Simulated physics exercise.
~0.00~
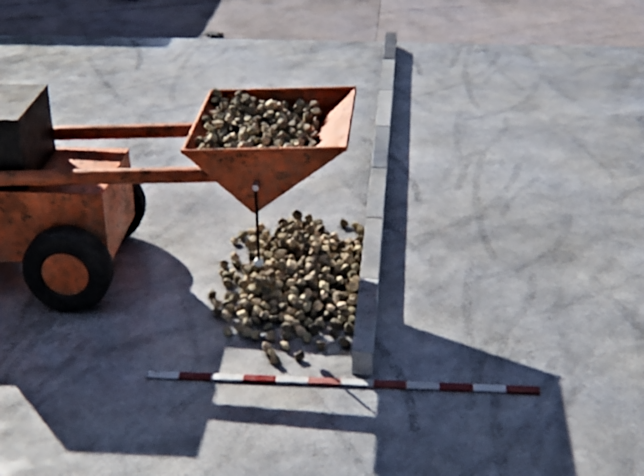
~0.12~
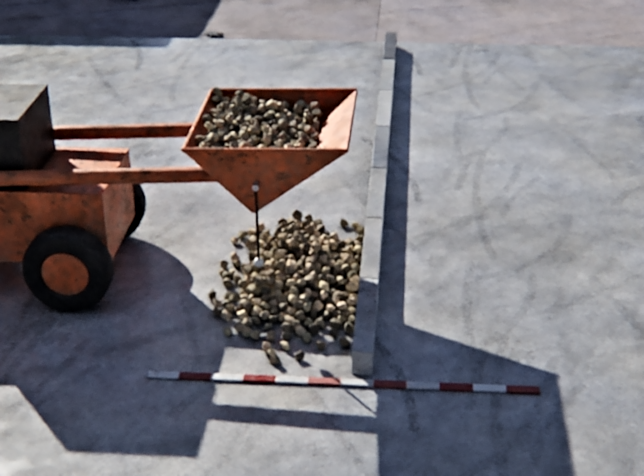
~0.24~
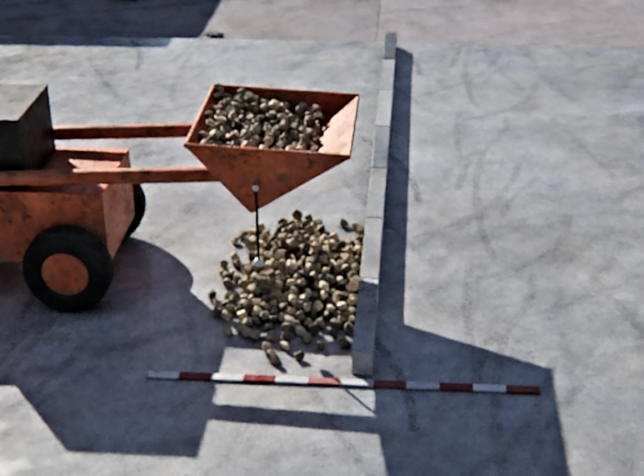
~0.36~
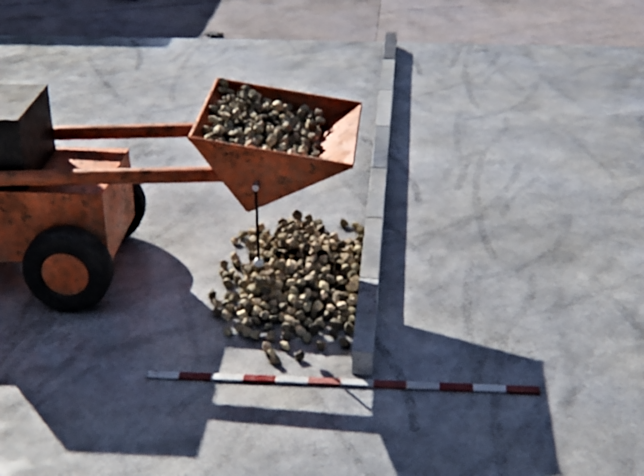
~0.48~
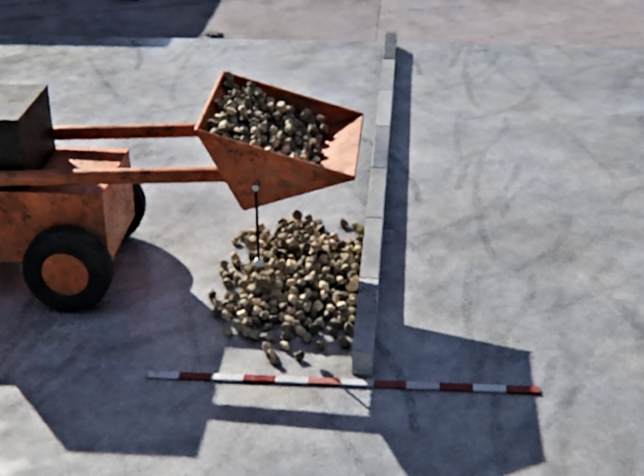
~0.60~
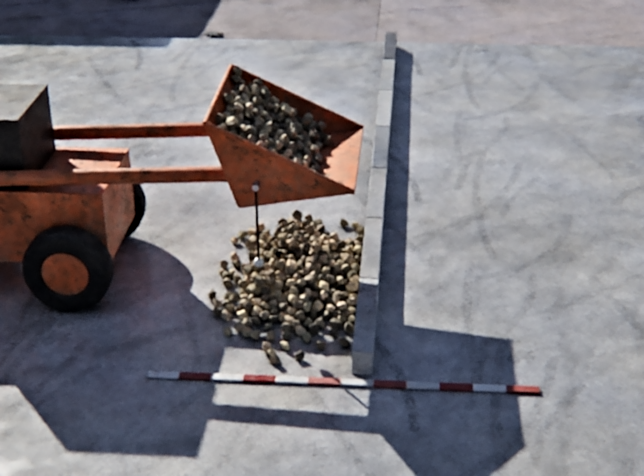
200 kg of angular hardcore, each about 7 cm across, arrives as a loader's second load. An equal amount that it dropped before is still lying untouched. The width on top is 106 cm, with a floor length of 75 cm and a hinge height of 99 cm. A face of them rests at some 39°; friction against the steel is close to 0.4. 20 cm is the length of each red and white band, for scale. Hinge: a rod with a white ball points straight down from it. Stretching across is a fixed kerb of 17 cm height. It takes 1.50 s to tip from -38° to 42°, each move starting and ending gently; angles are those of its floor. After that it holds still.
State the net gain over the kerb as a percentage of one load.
27 %.
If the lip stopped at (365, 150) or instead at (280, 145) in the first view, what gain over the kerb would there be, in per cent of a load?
First some 55, then 0 per cent.
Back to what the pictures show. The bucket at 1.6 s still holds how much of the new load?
Still inside: Some 40 %.
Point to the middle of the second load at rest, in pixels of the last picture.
They end up centred around (354, 260).
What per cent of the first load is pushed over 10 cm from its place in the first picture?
The answer is about 0 per cent.
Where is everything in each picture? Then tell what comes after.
The bucket is at -38°, its lip at (346, 149); the top of the load is at (238, 102). The earlier load is highest near (295, 250), 21 cm above ground level, 100 % on this side of the kerb, in the first frame.
Lip at (347, 151), floor tilted -37°, highest stones at (232, 100); the stones move at 0.1 m/s on average, in the second frame.
Lip at (350, 157), floor tilted -33°, highest stones at (235, 98); the stones move at 0.1 m/s on average, in the third frame.
Lip at (353, 167), floor tilted -26°, highest stones at (235, 96); the stones move at 0.2 m/s on average, in the fourth frame.
The bucket is at -19°, its lip at (355, 179); the top of the load is at (238, 91); the stones move at 0.2 m/s on average, in the fifth frame.
Lip at (355, 192), floor tilted -10°, highest stones at (238, 88); the stones move at 0.2 m/s on average, in the sixth frame.
After 1.1 s the floor is at 29°; in per cent of one load, 100 in the bucket, 100 on this side of the kerb; the foremost stones are at (357, 276).
After 1.6 s the floor is at 42°; in per cent of one load, 42 in the bucket, 156 on this side of the kerb, 1 over the kerb; the foremost stones are at (388, 251).
After 2.0 s the floor is at 42°; in per cent of one load, 4 in the bucket, 178 on this side of the kerb, 18 over the kerb; the foremost stones are at (450, 278).
After 4.4 s the floor is at 42°; in per cent of one load, 0 in the bucket, 173 on this side of the kerb, 27 over the kerb; the foremost stones are at (495, 291). Net gain over the kerb, 27.
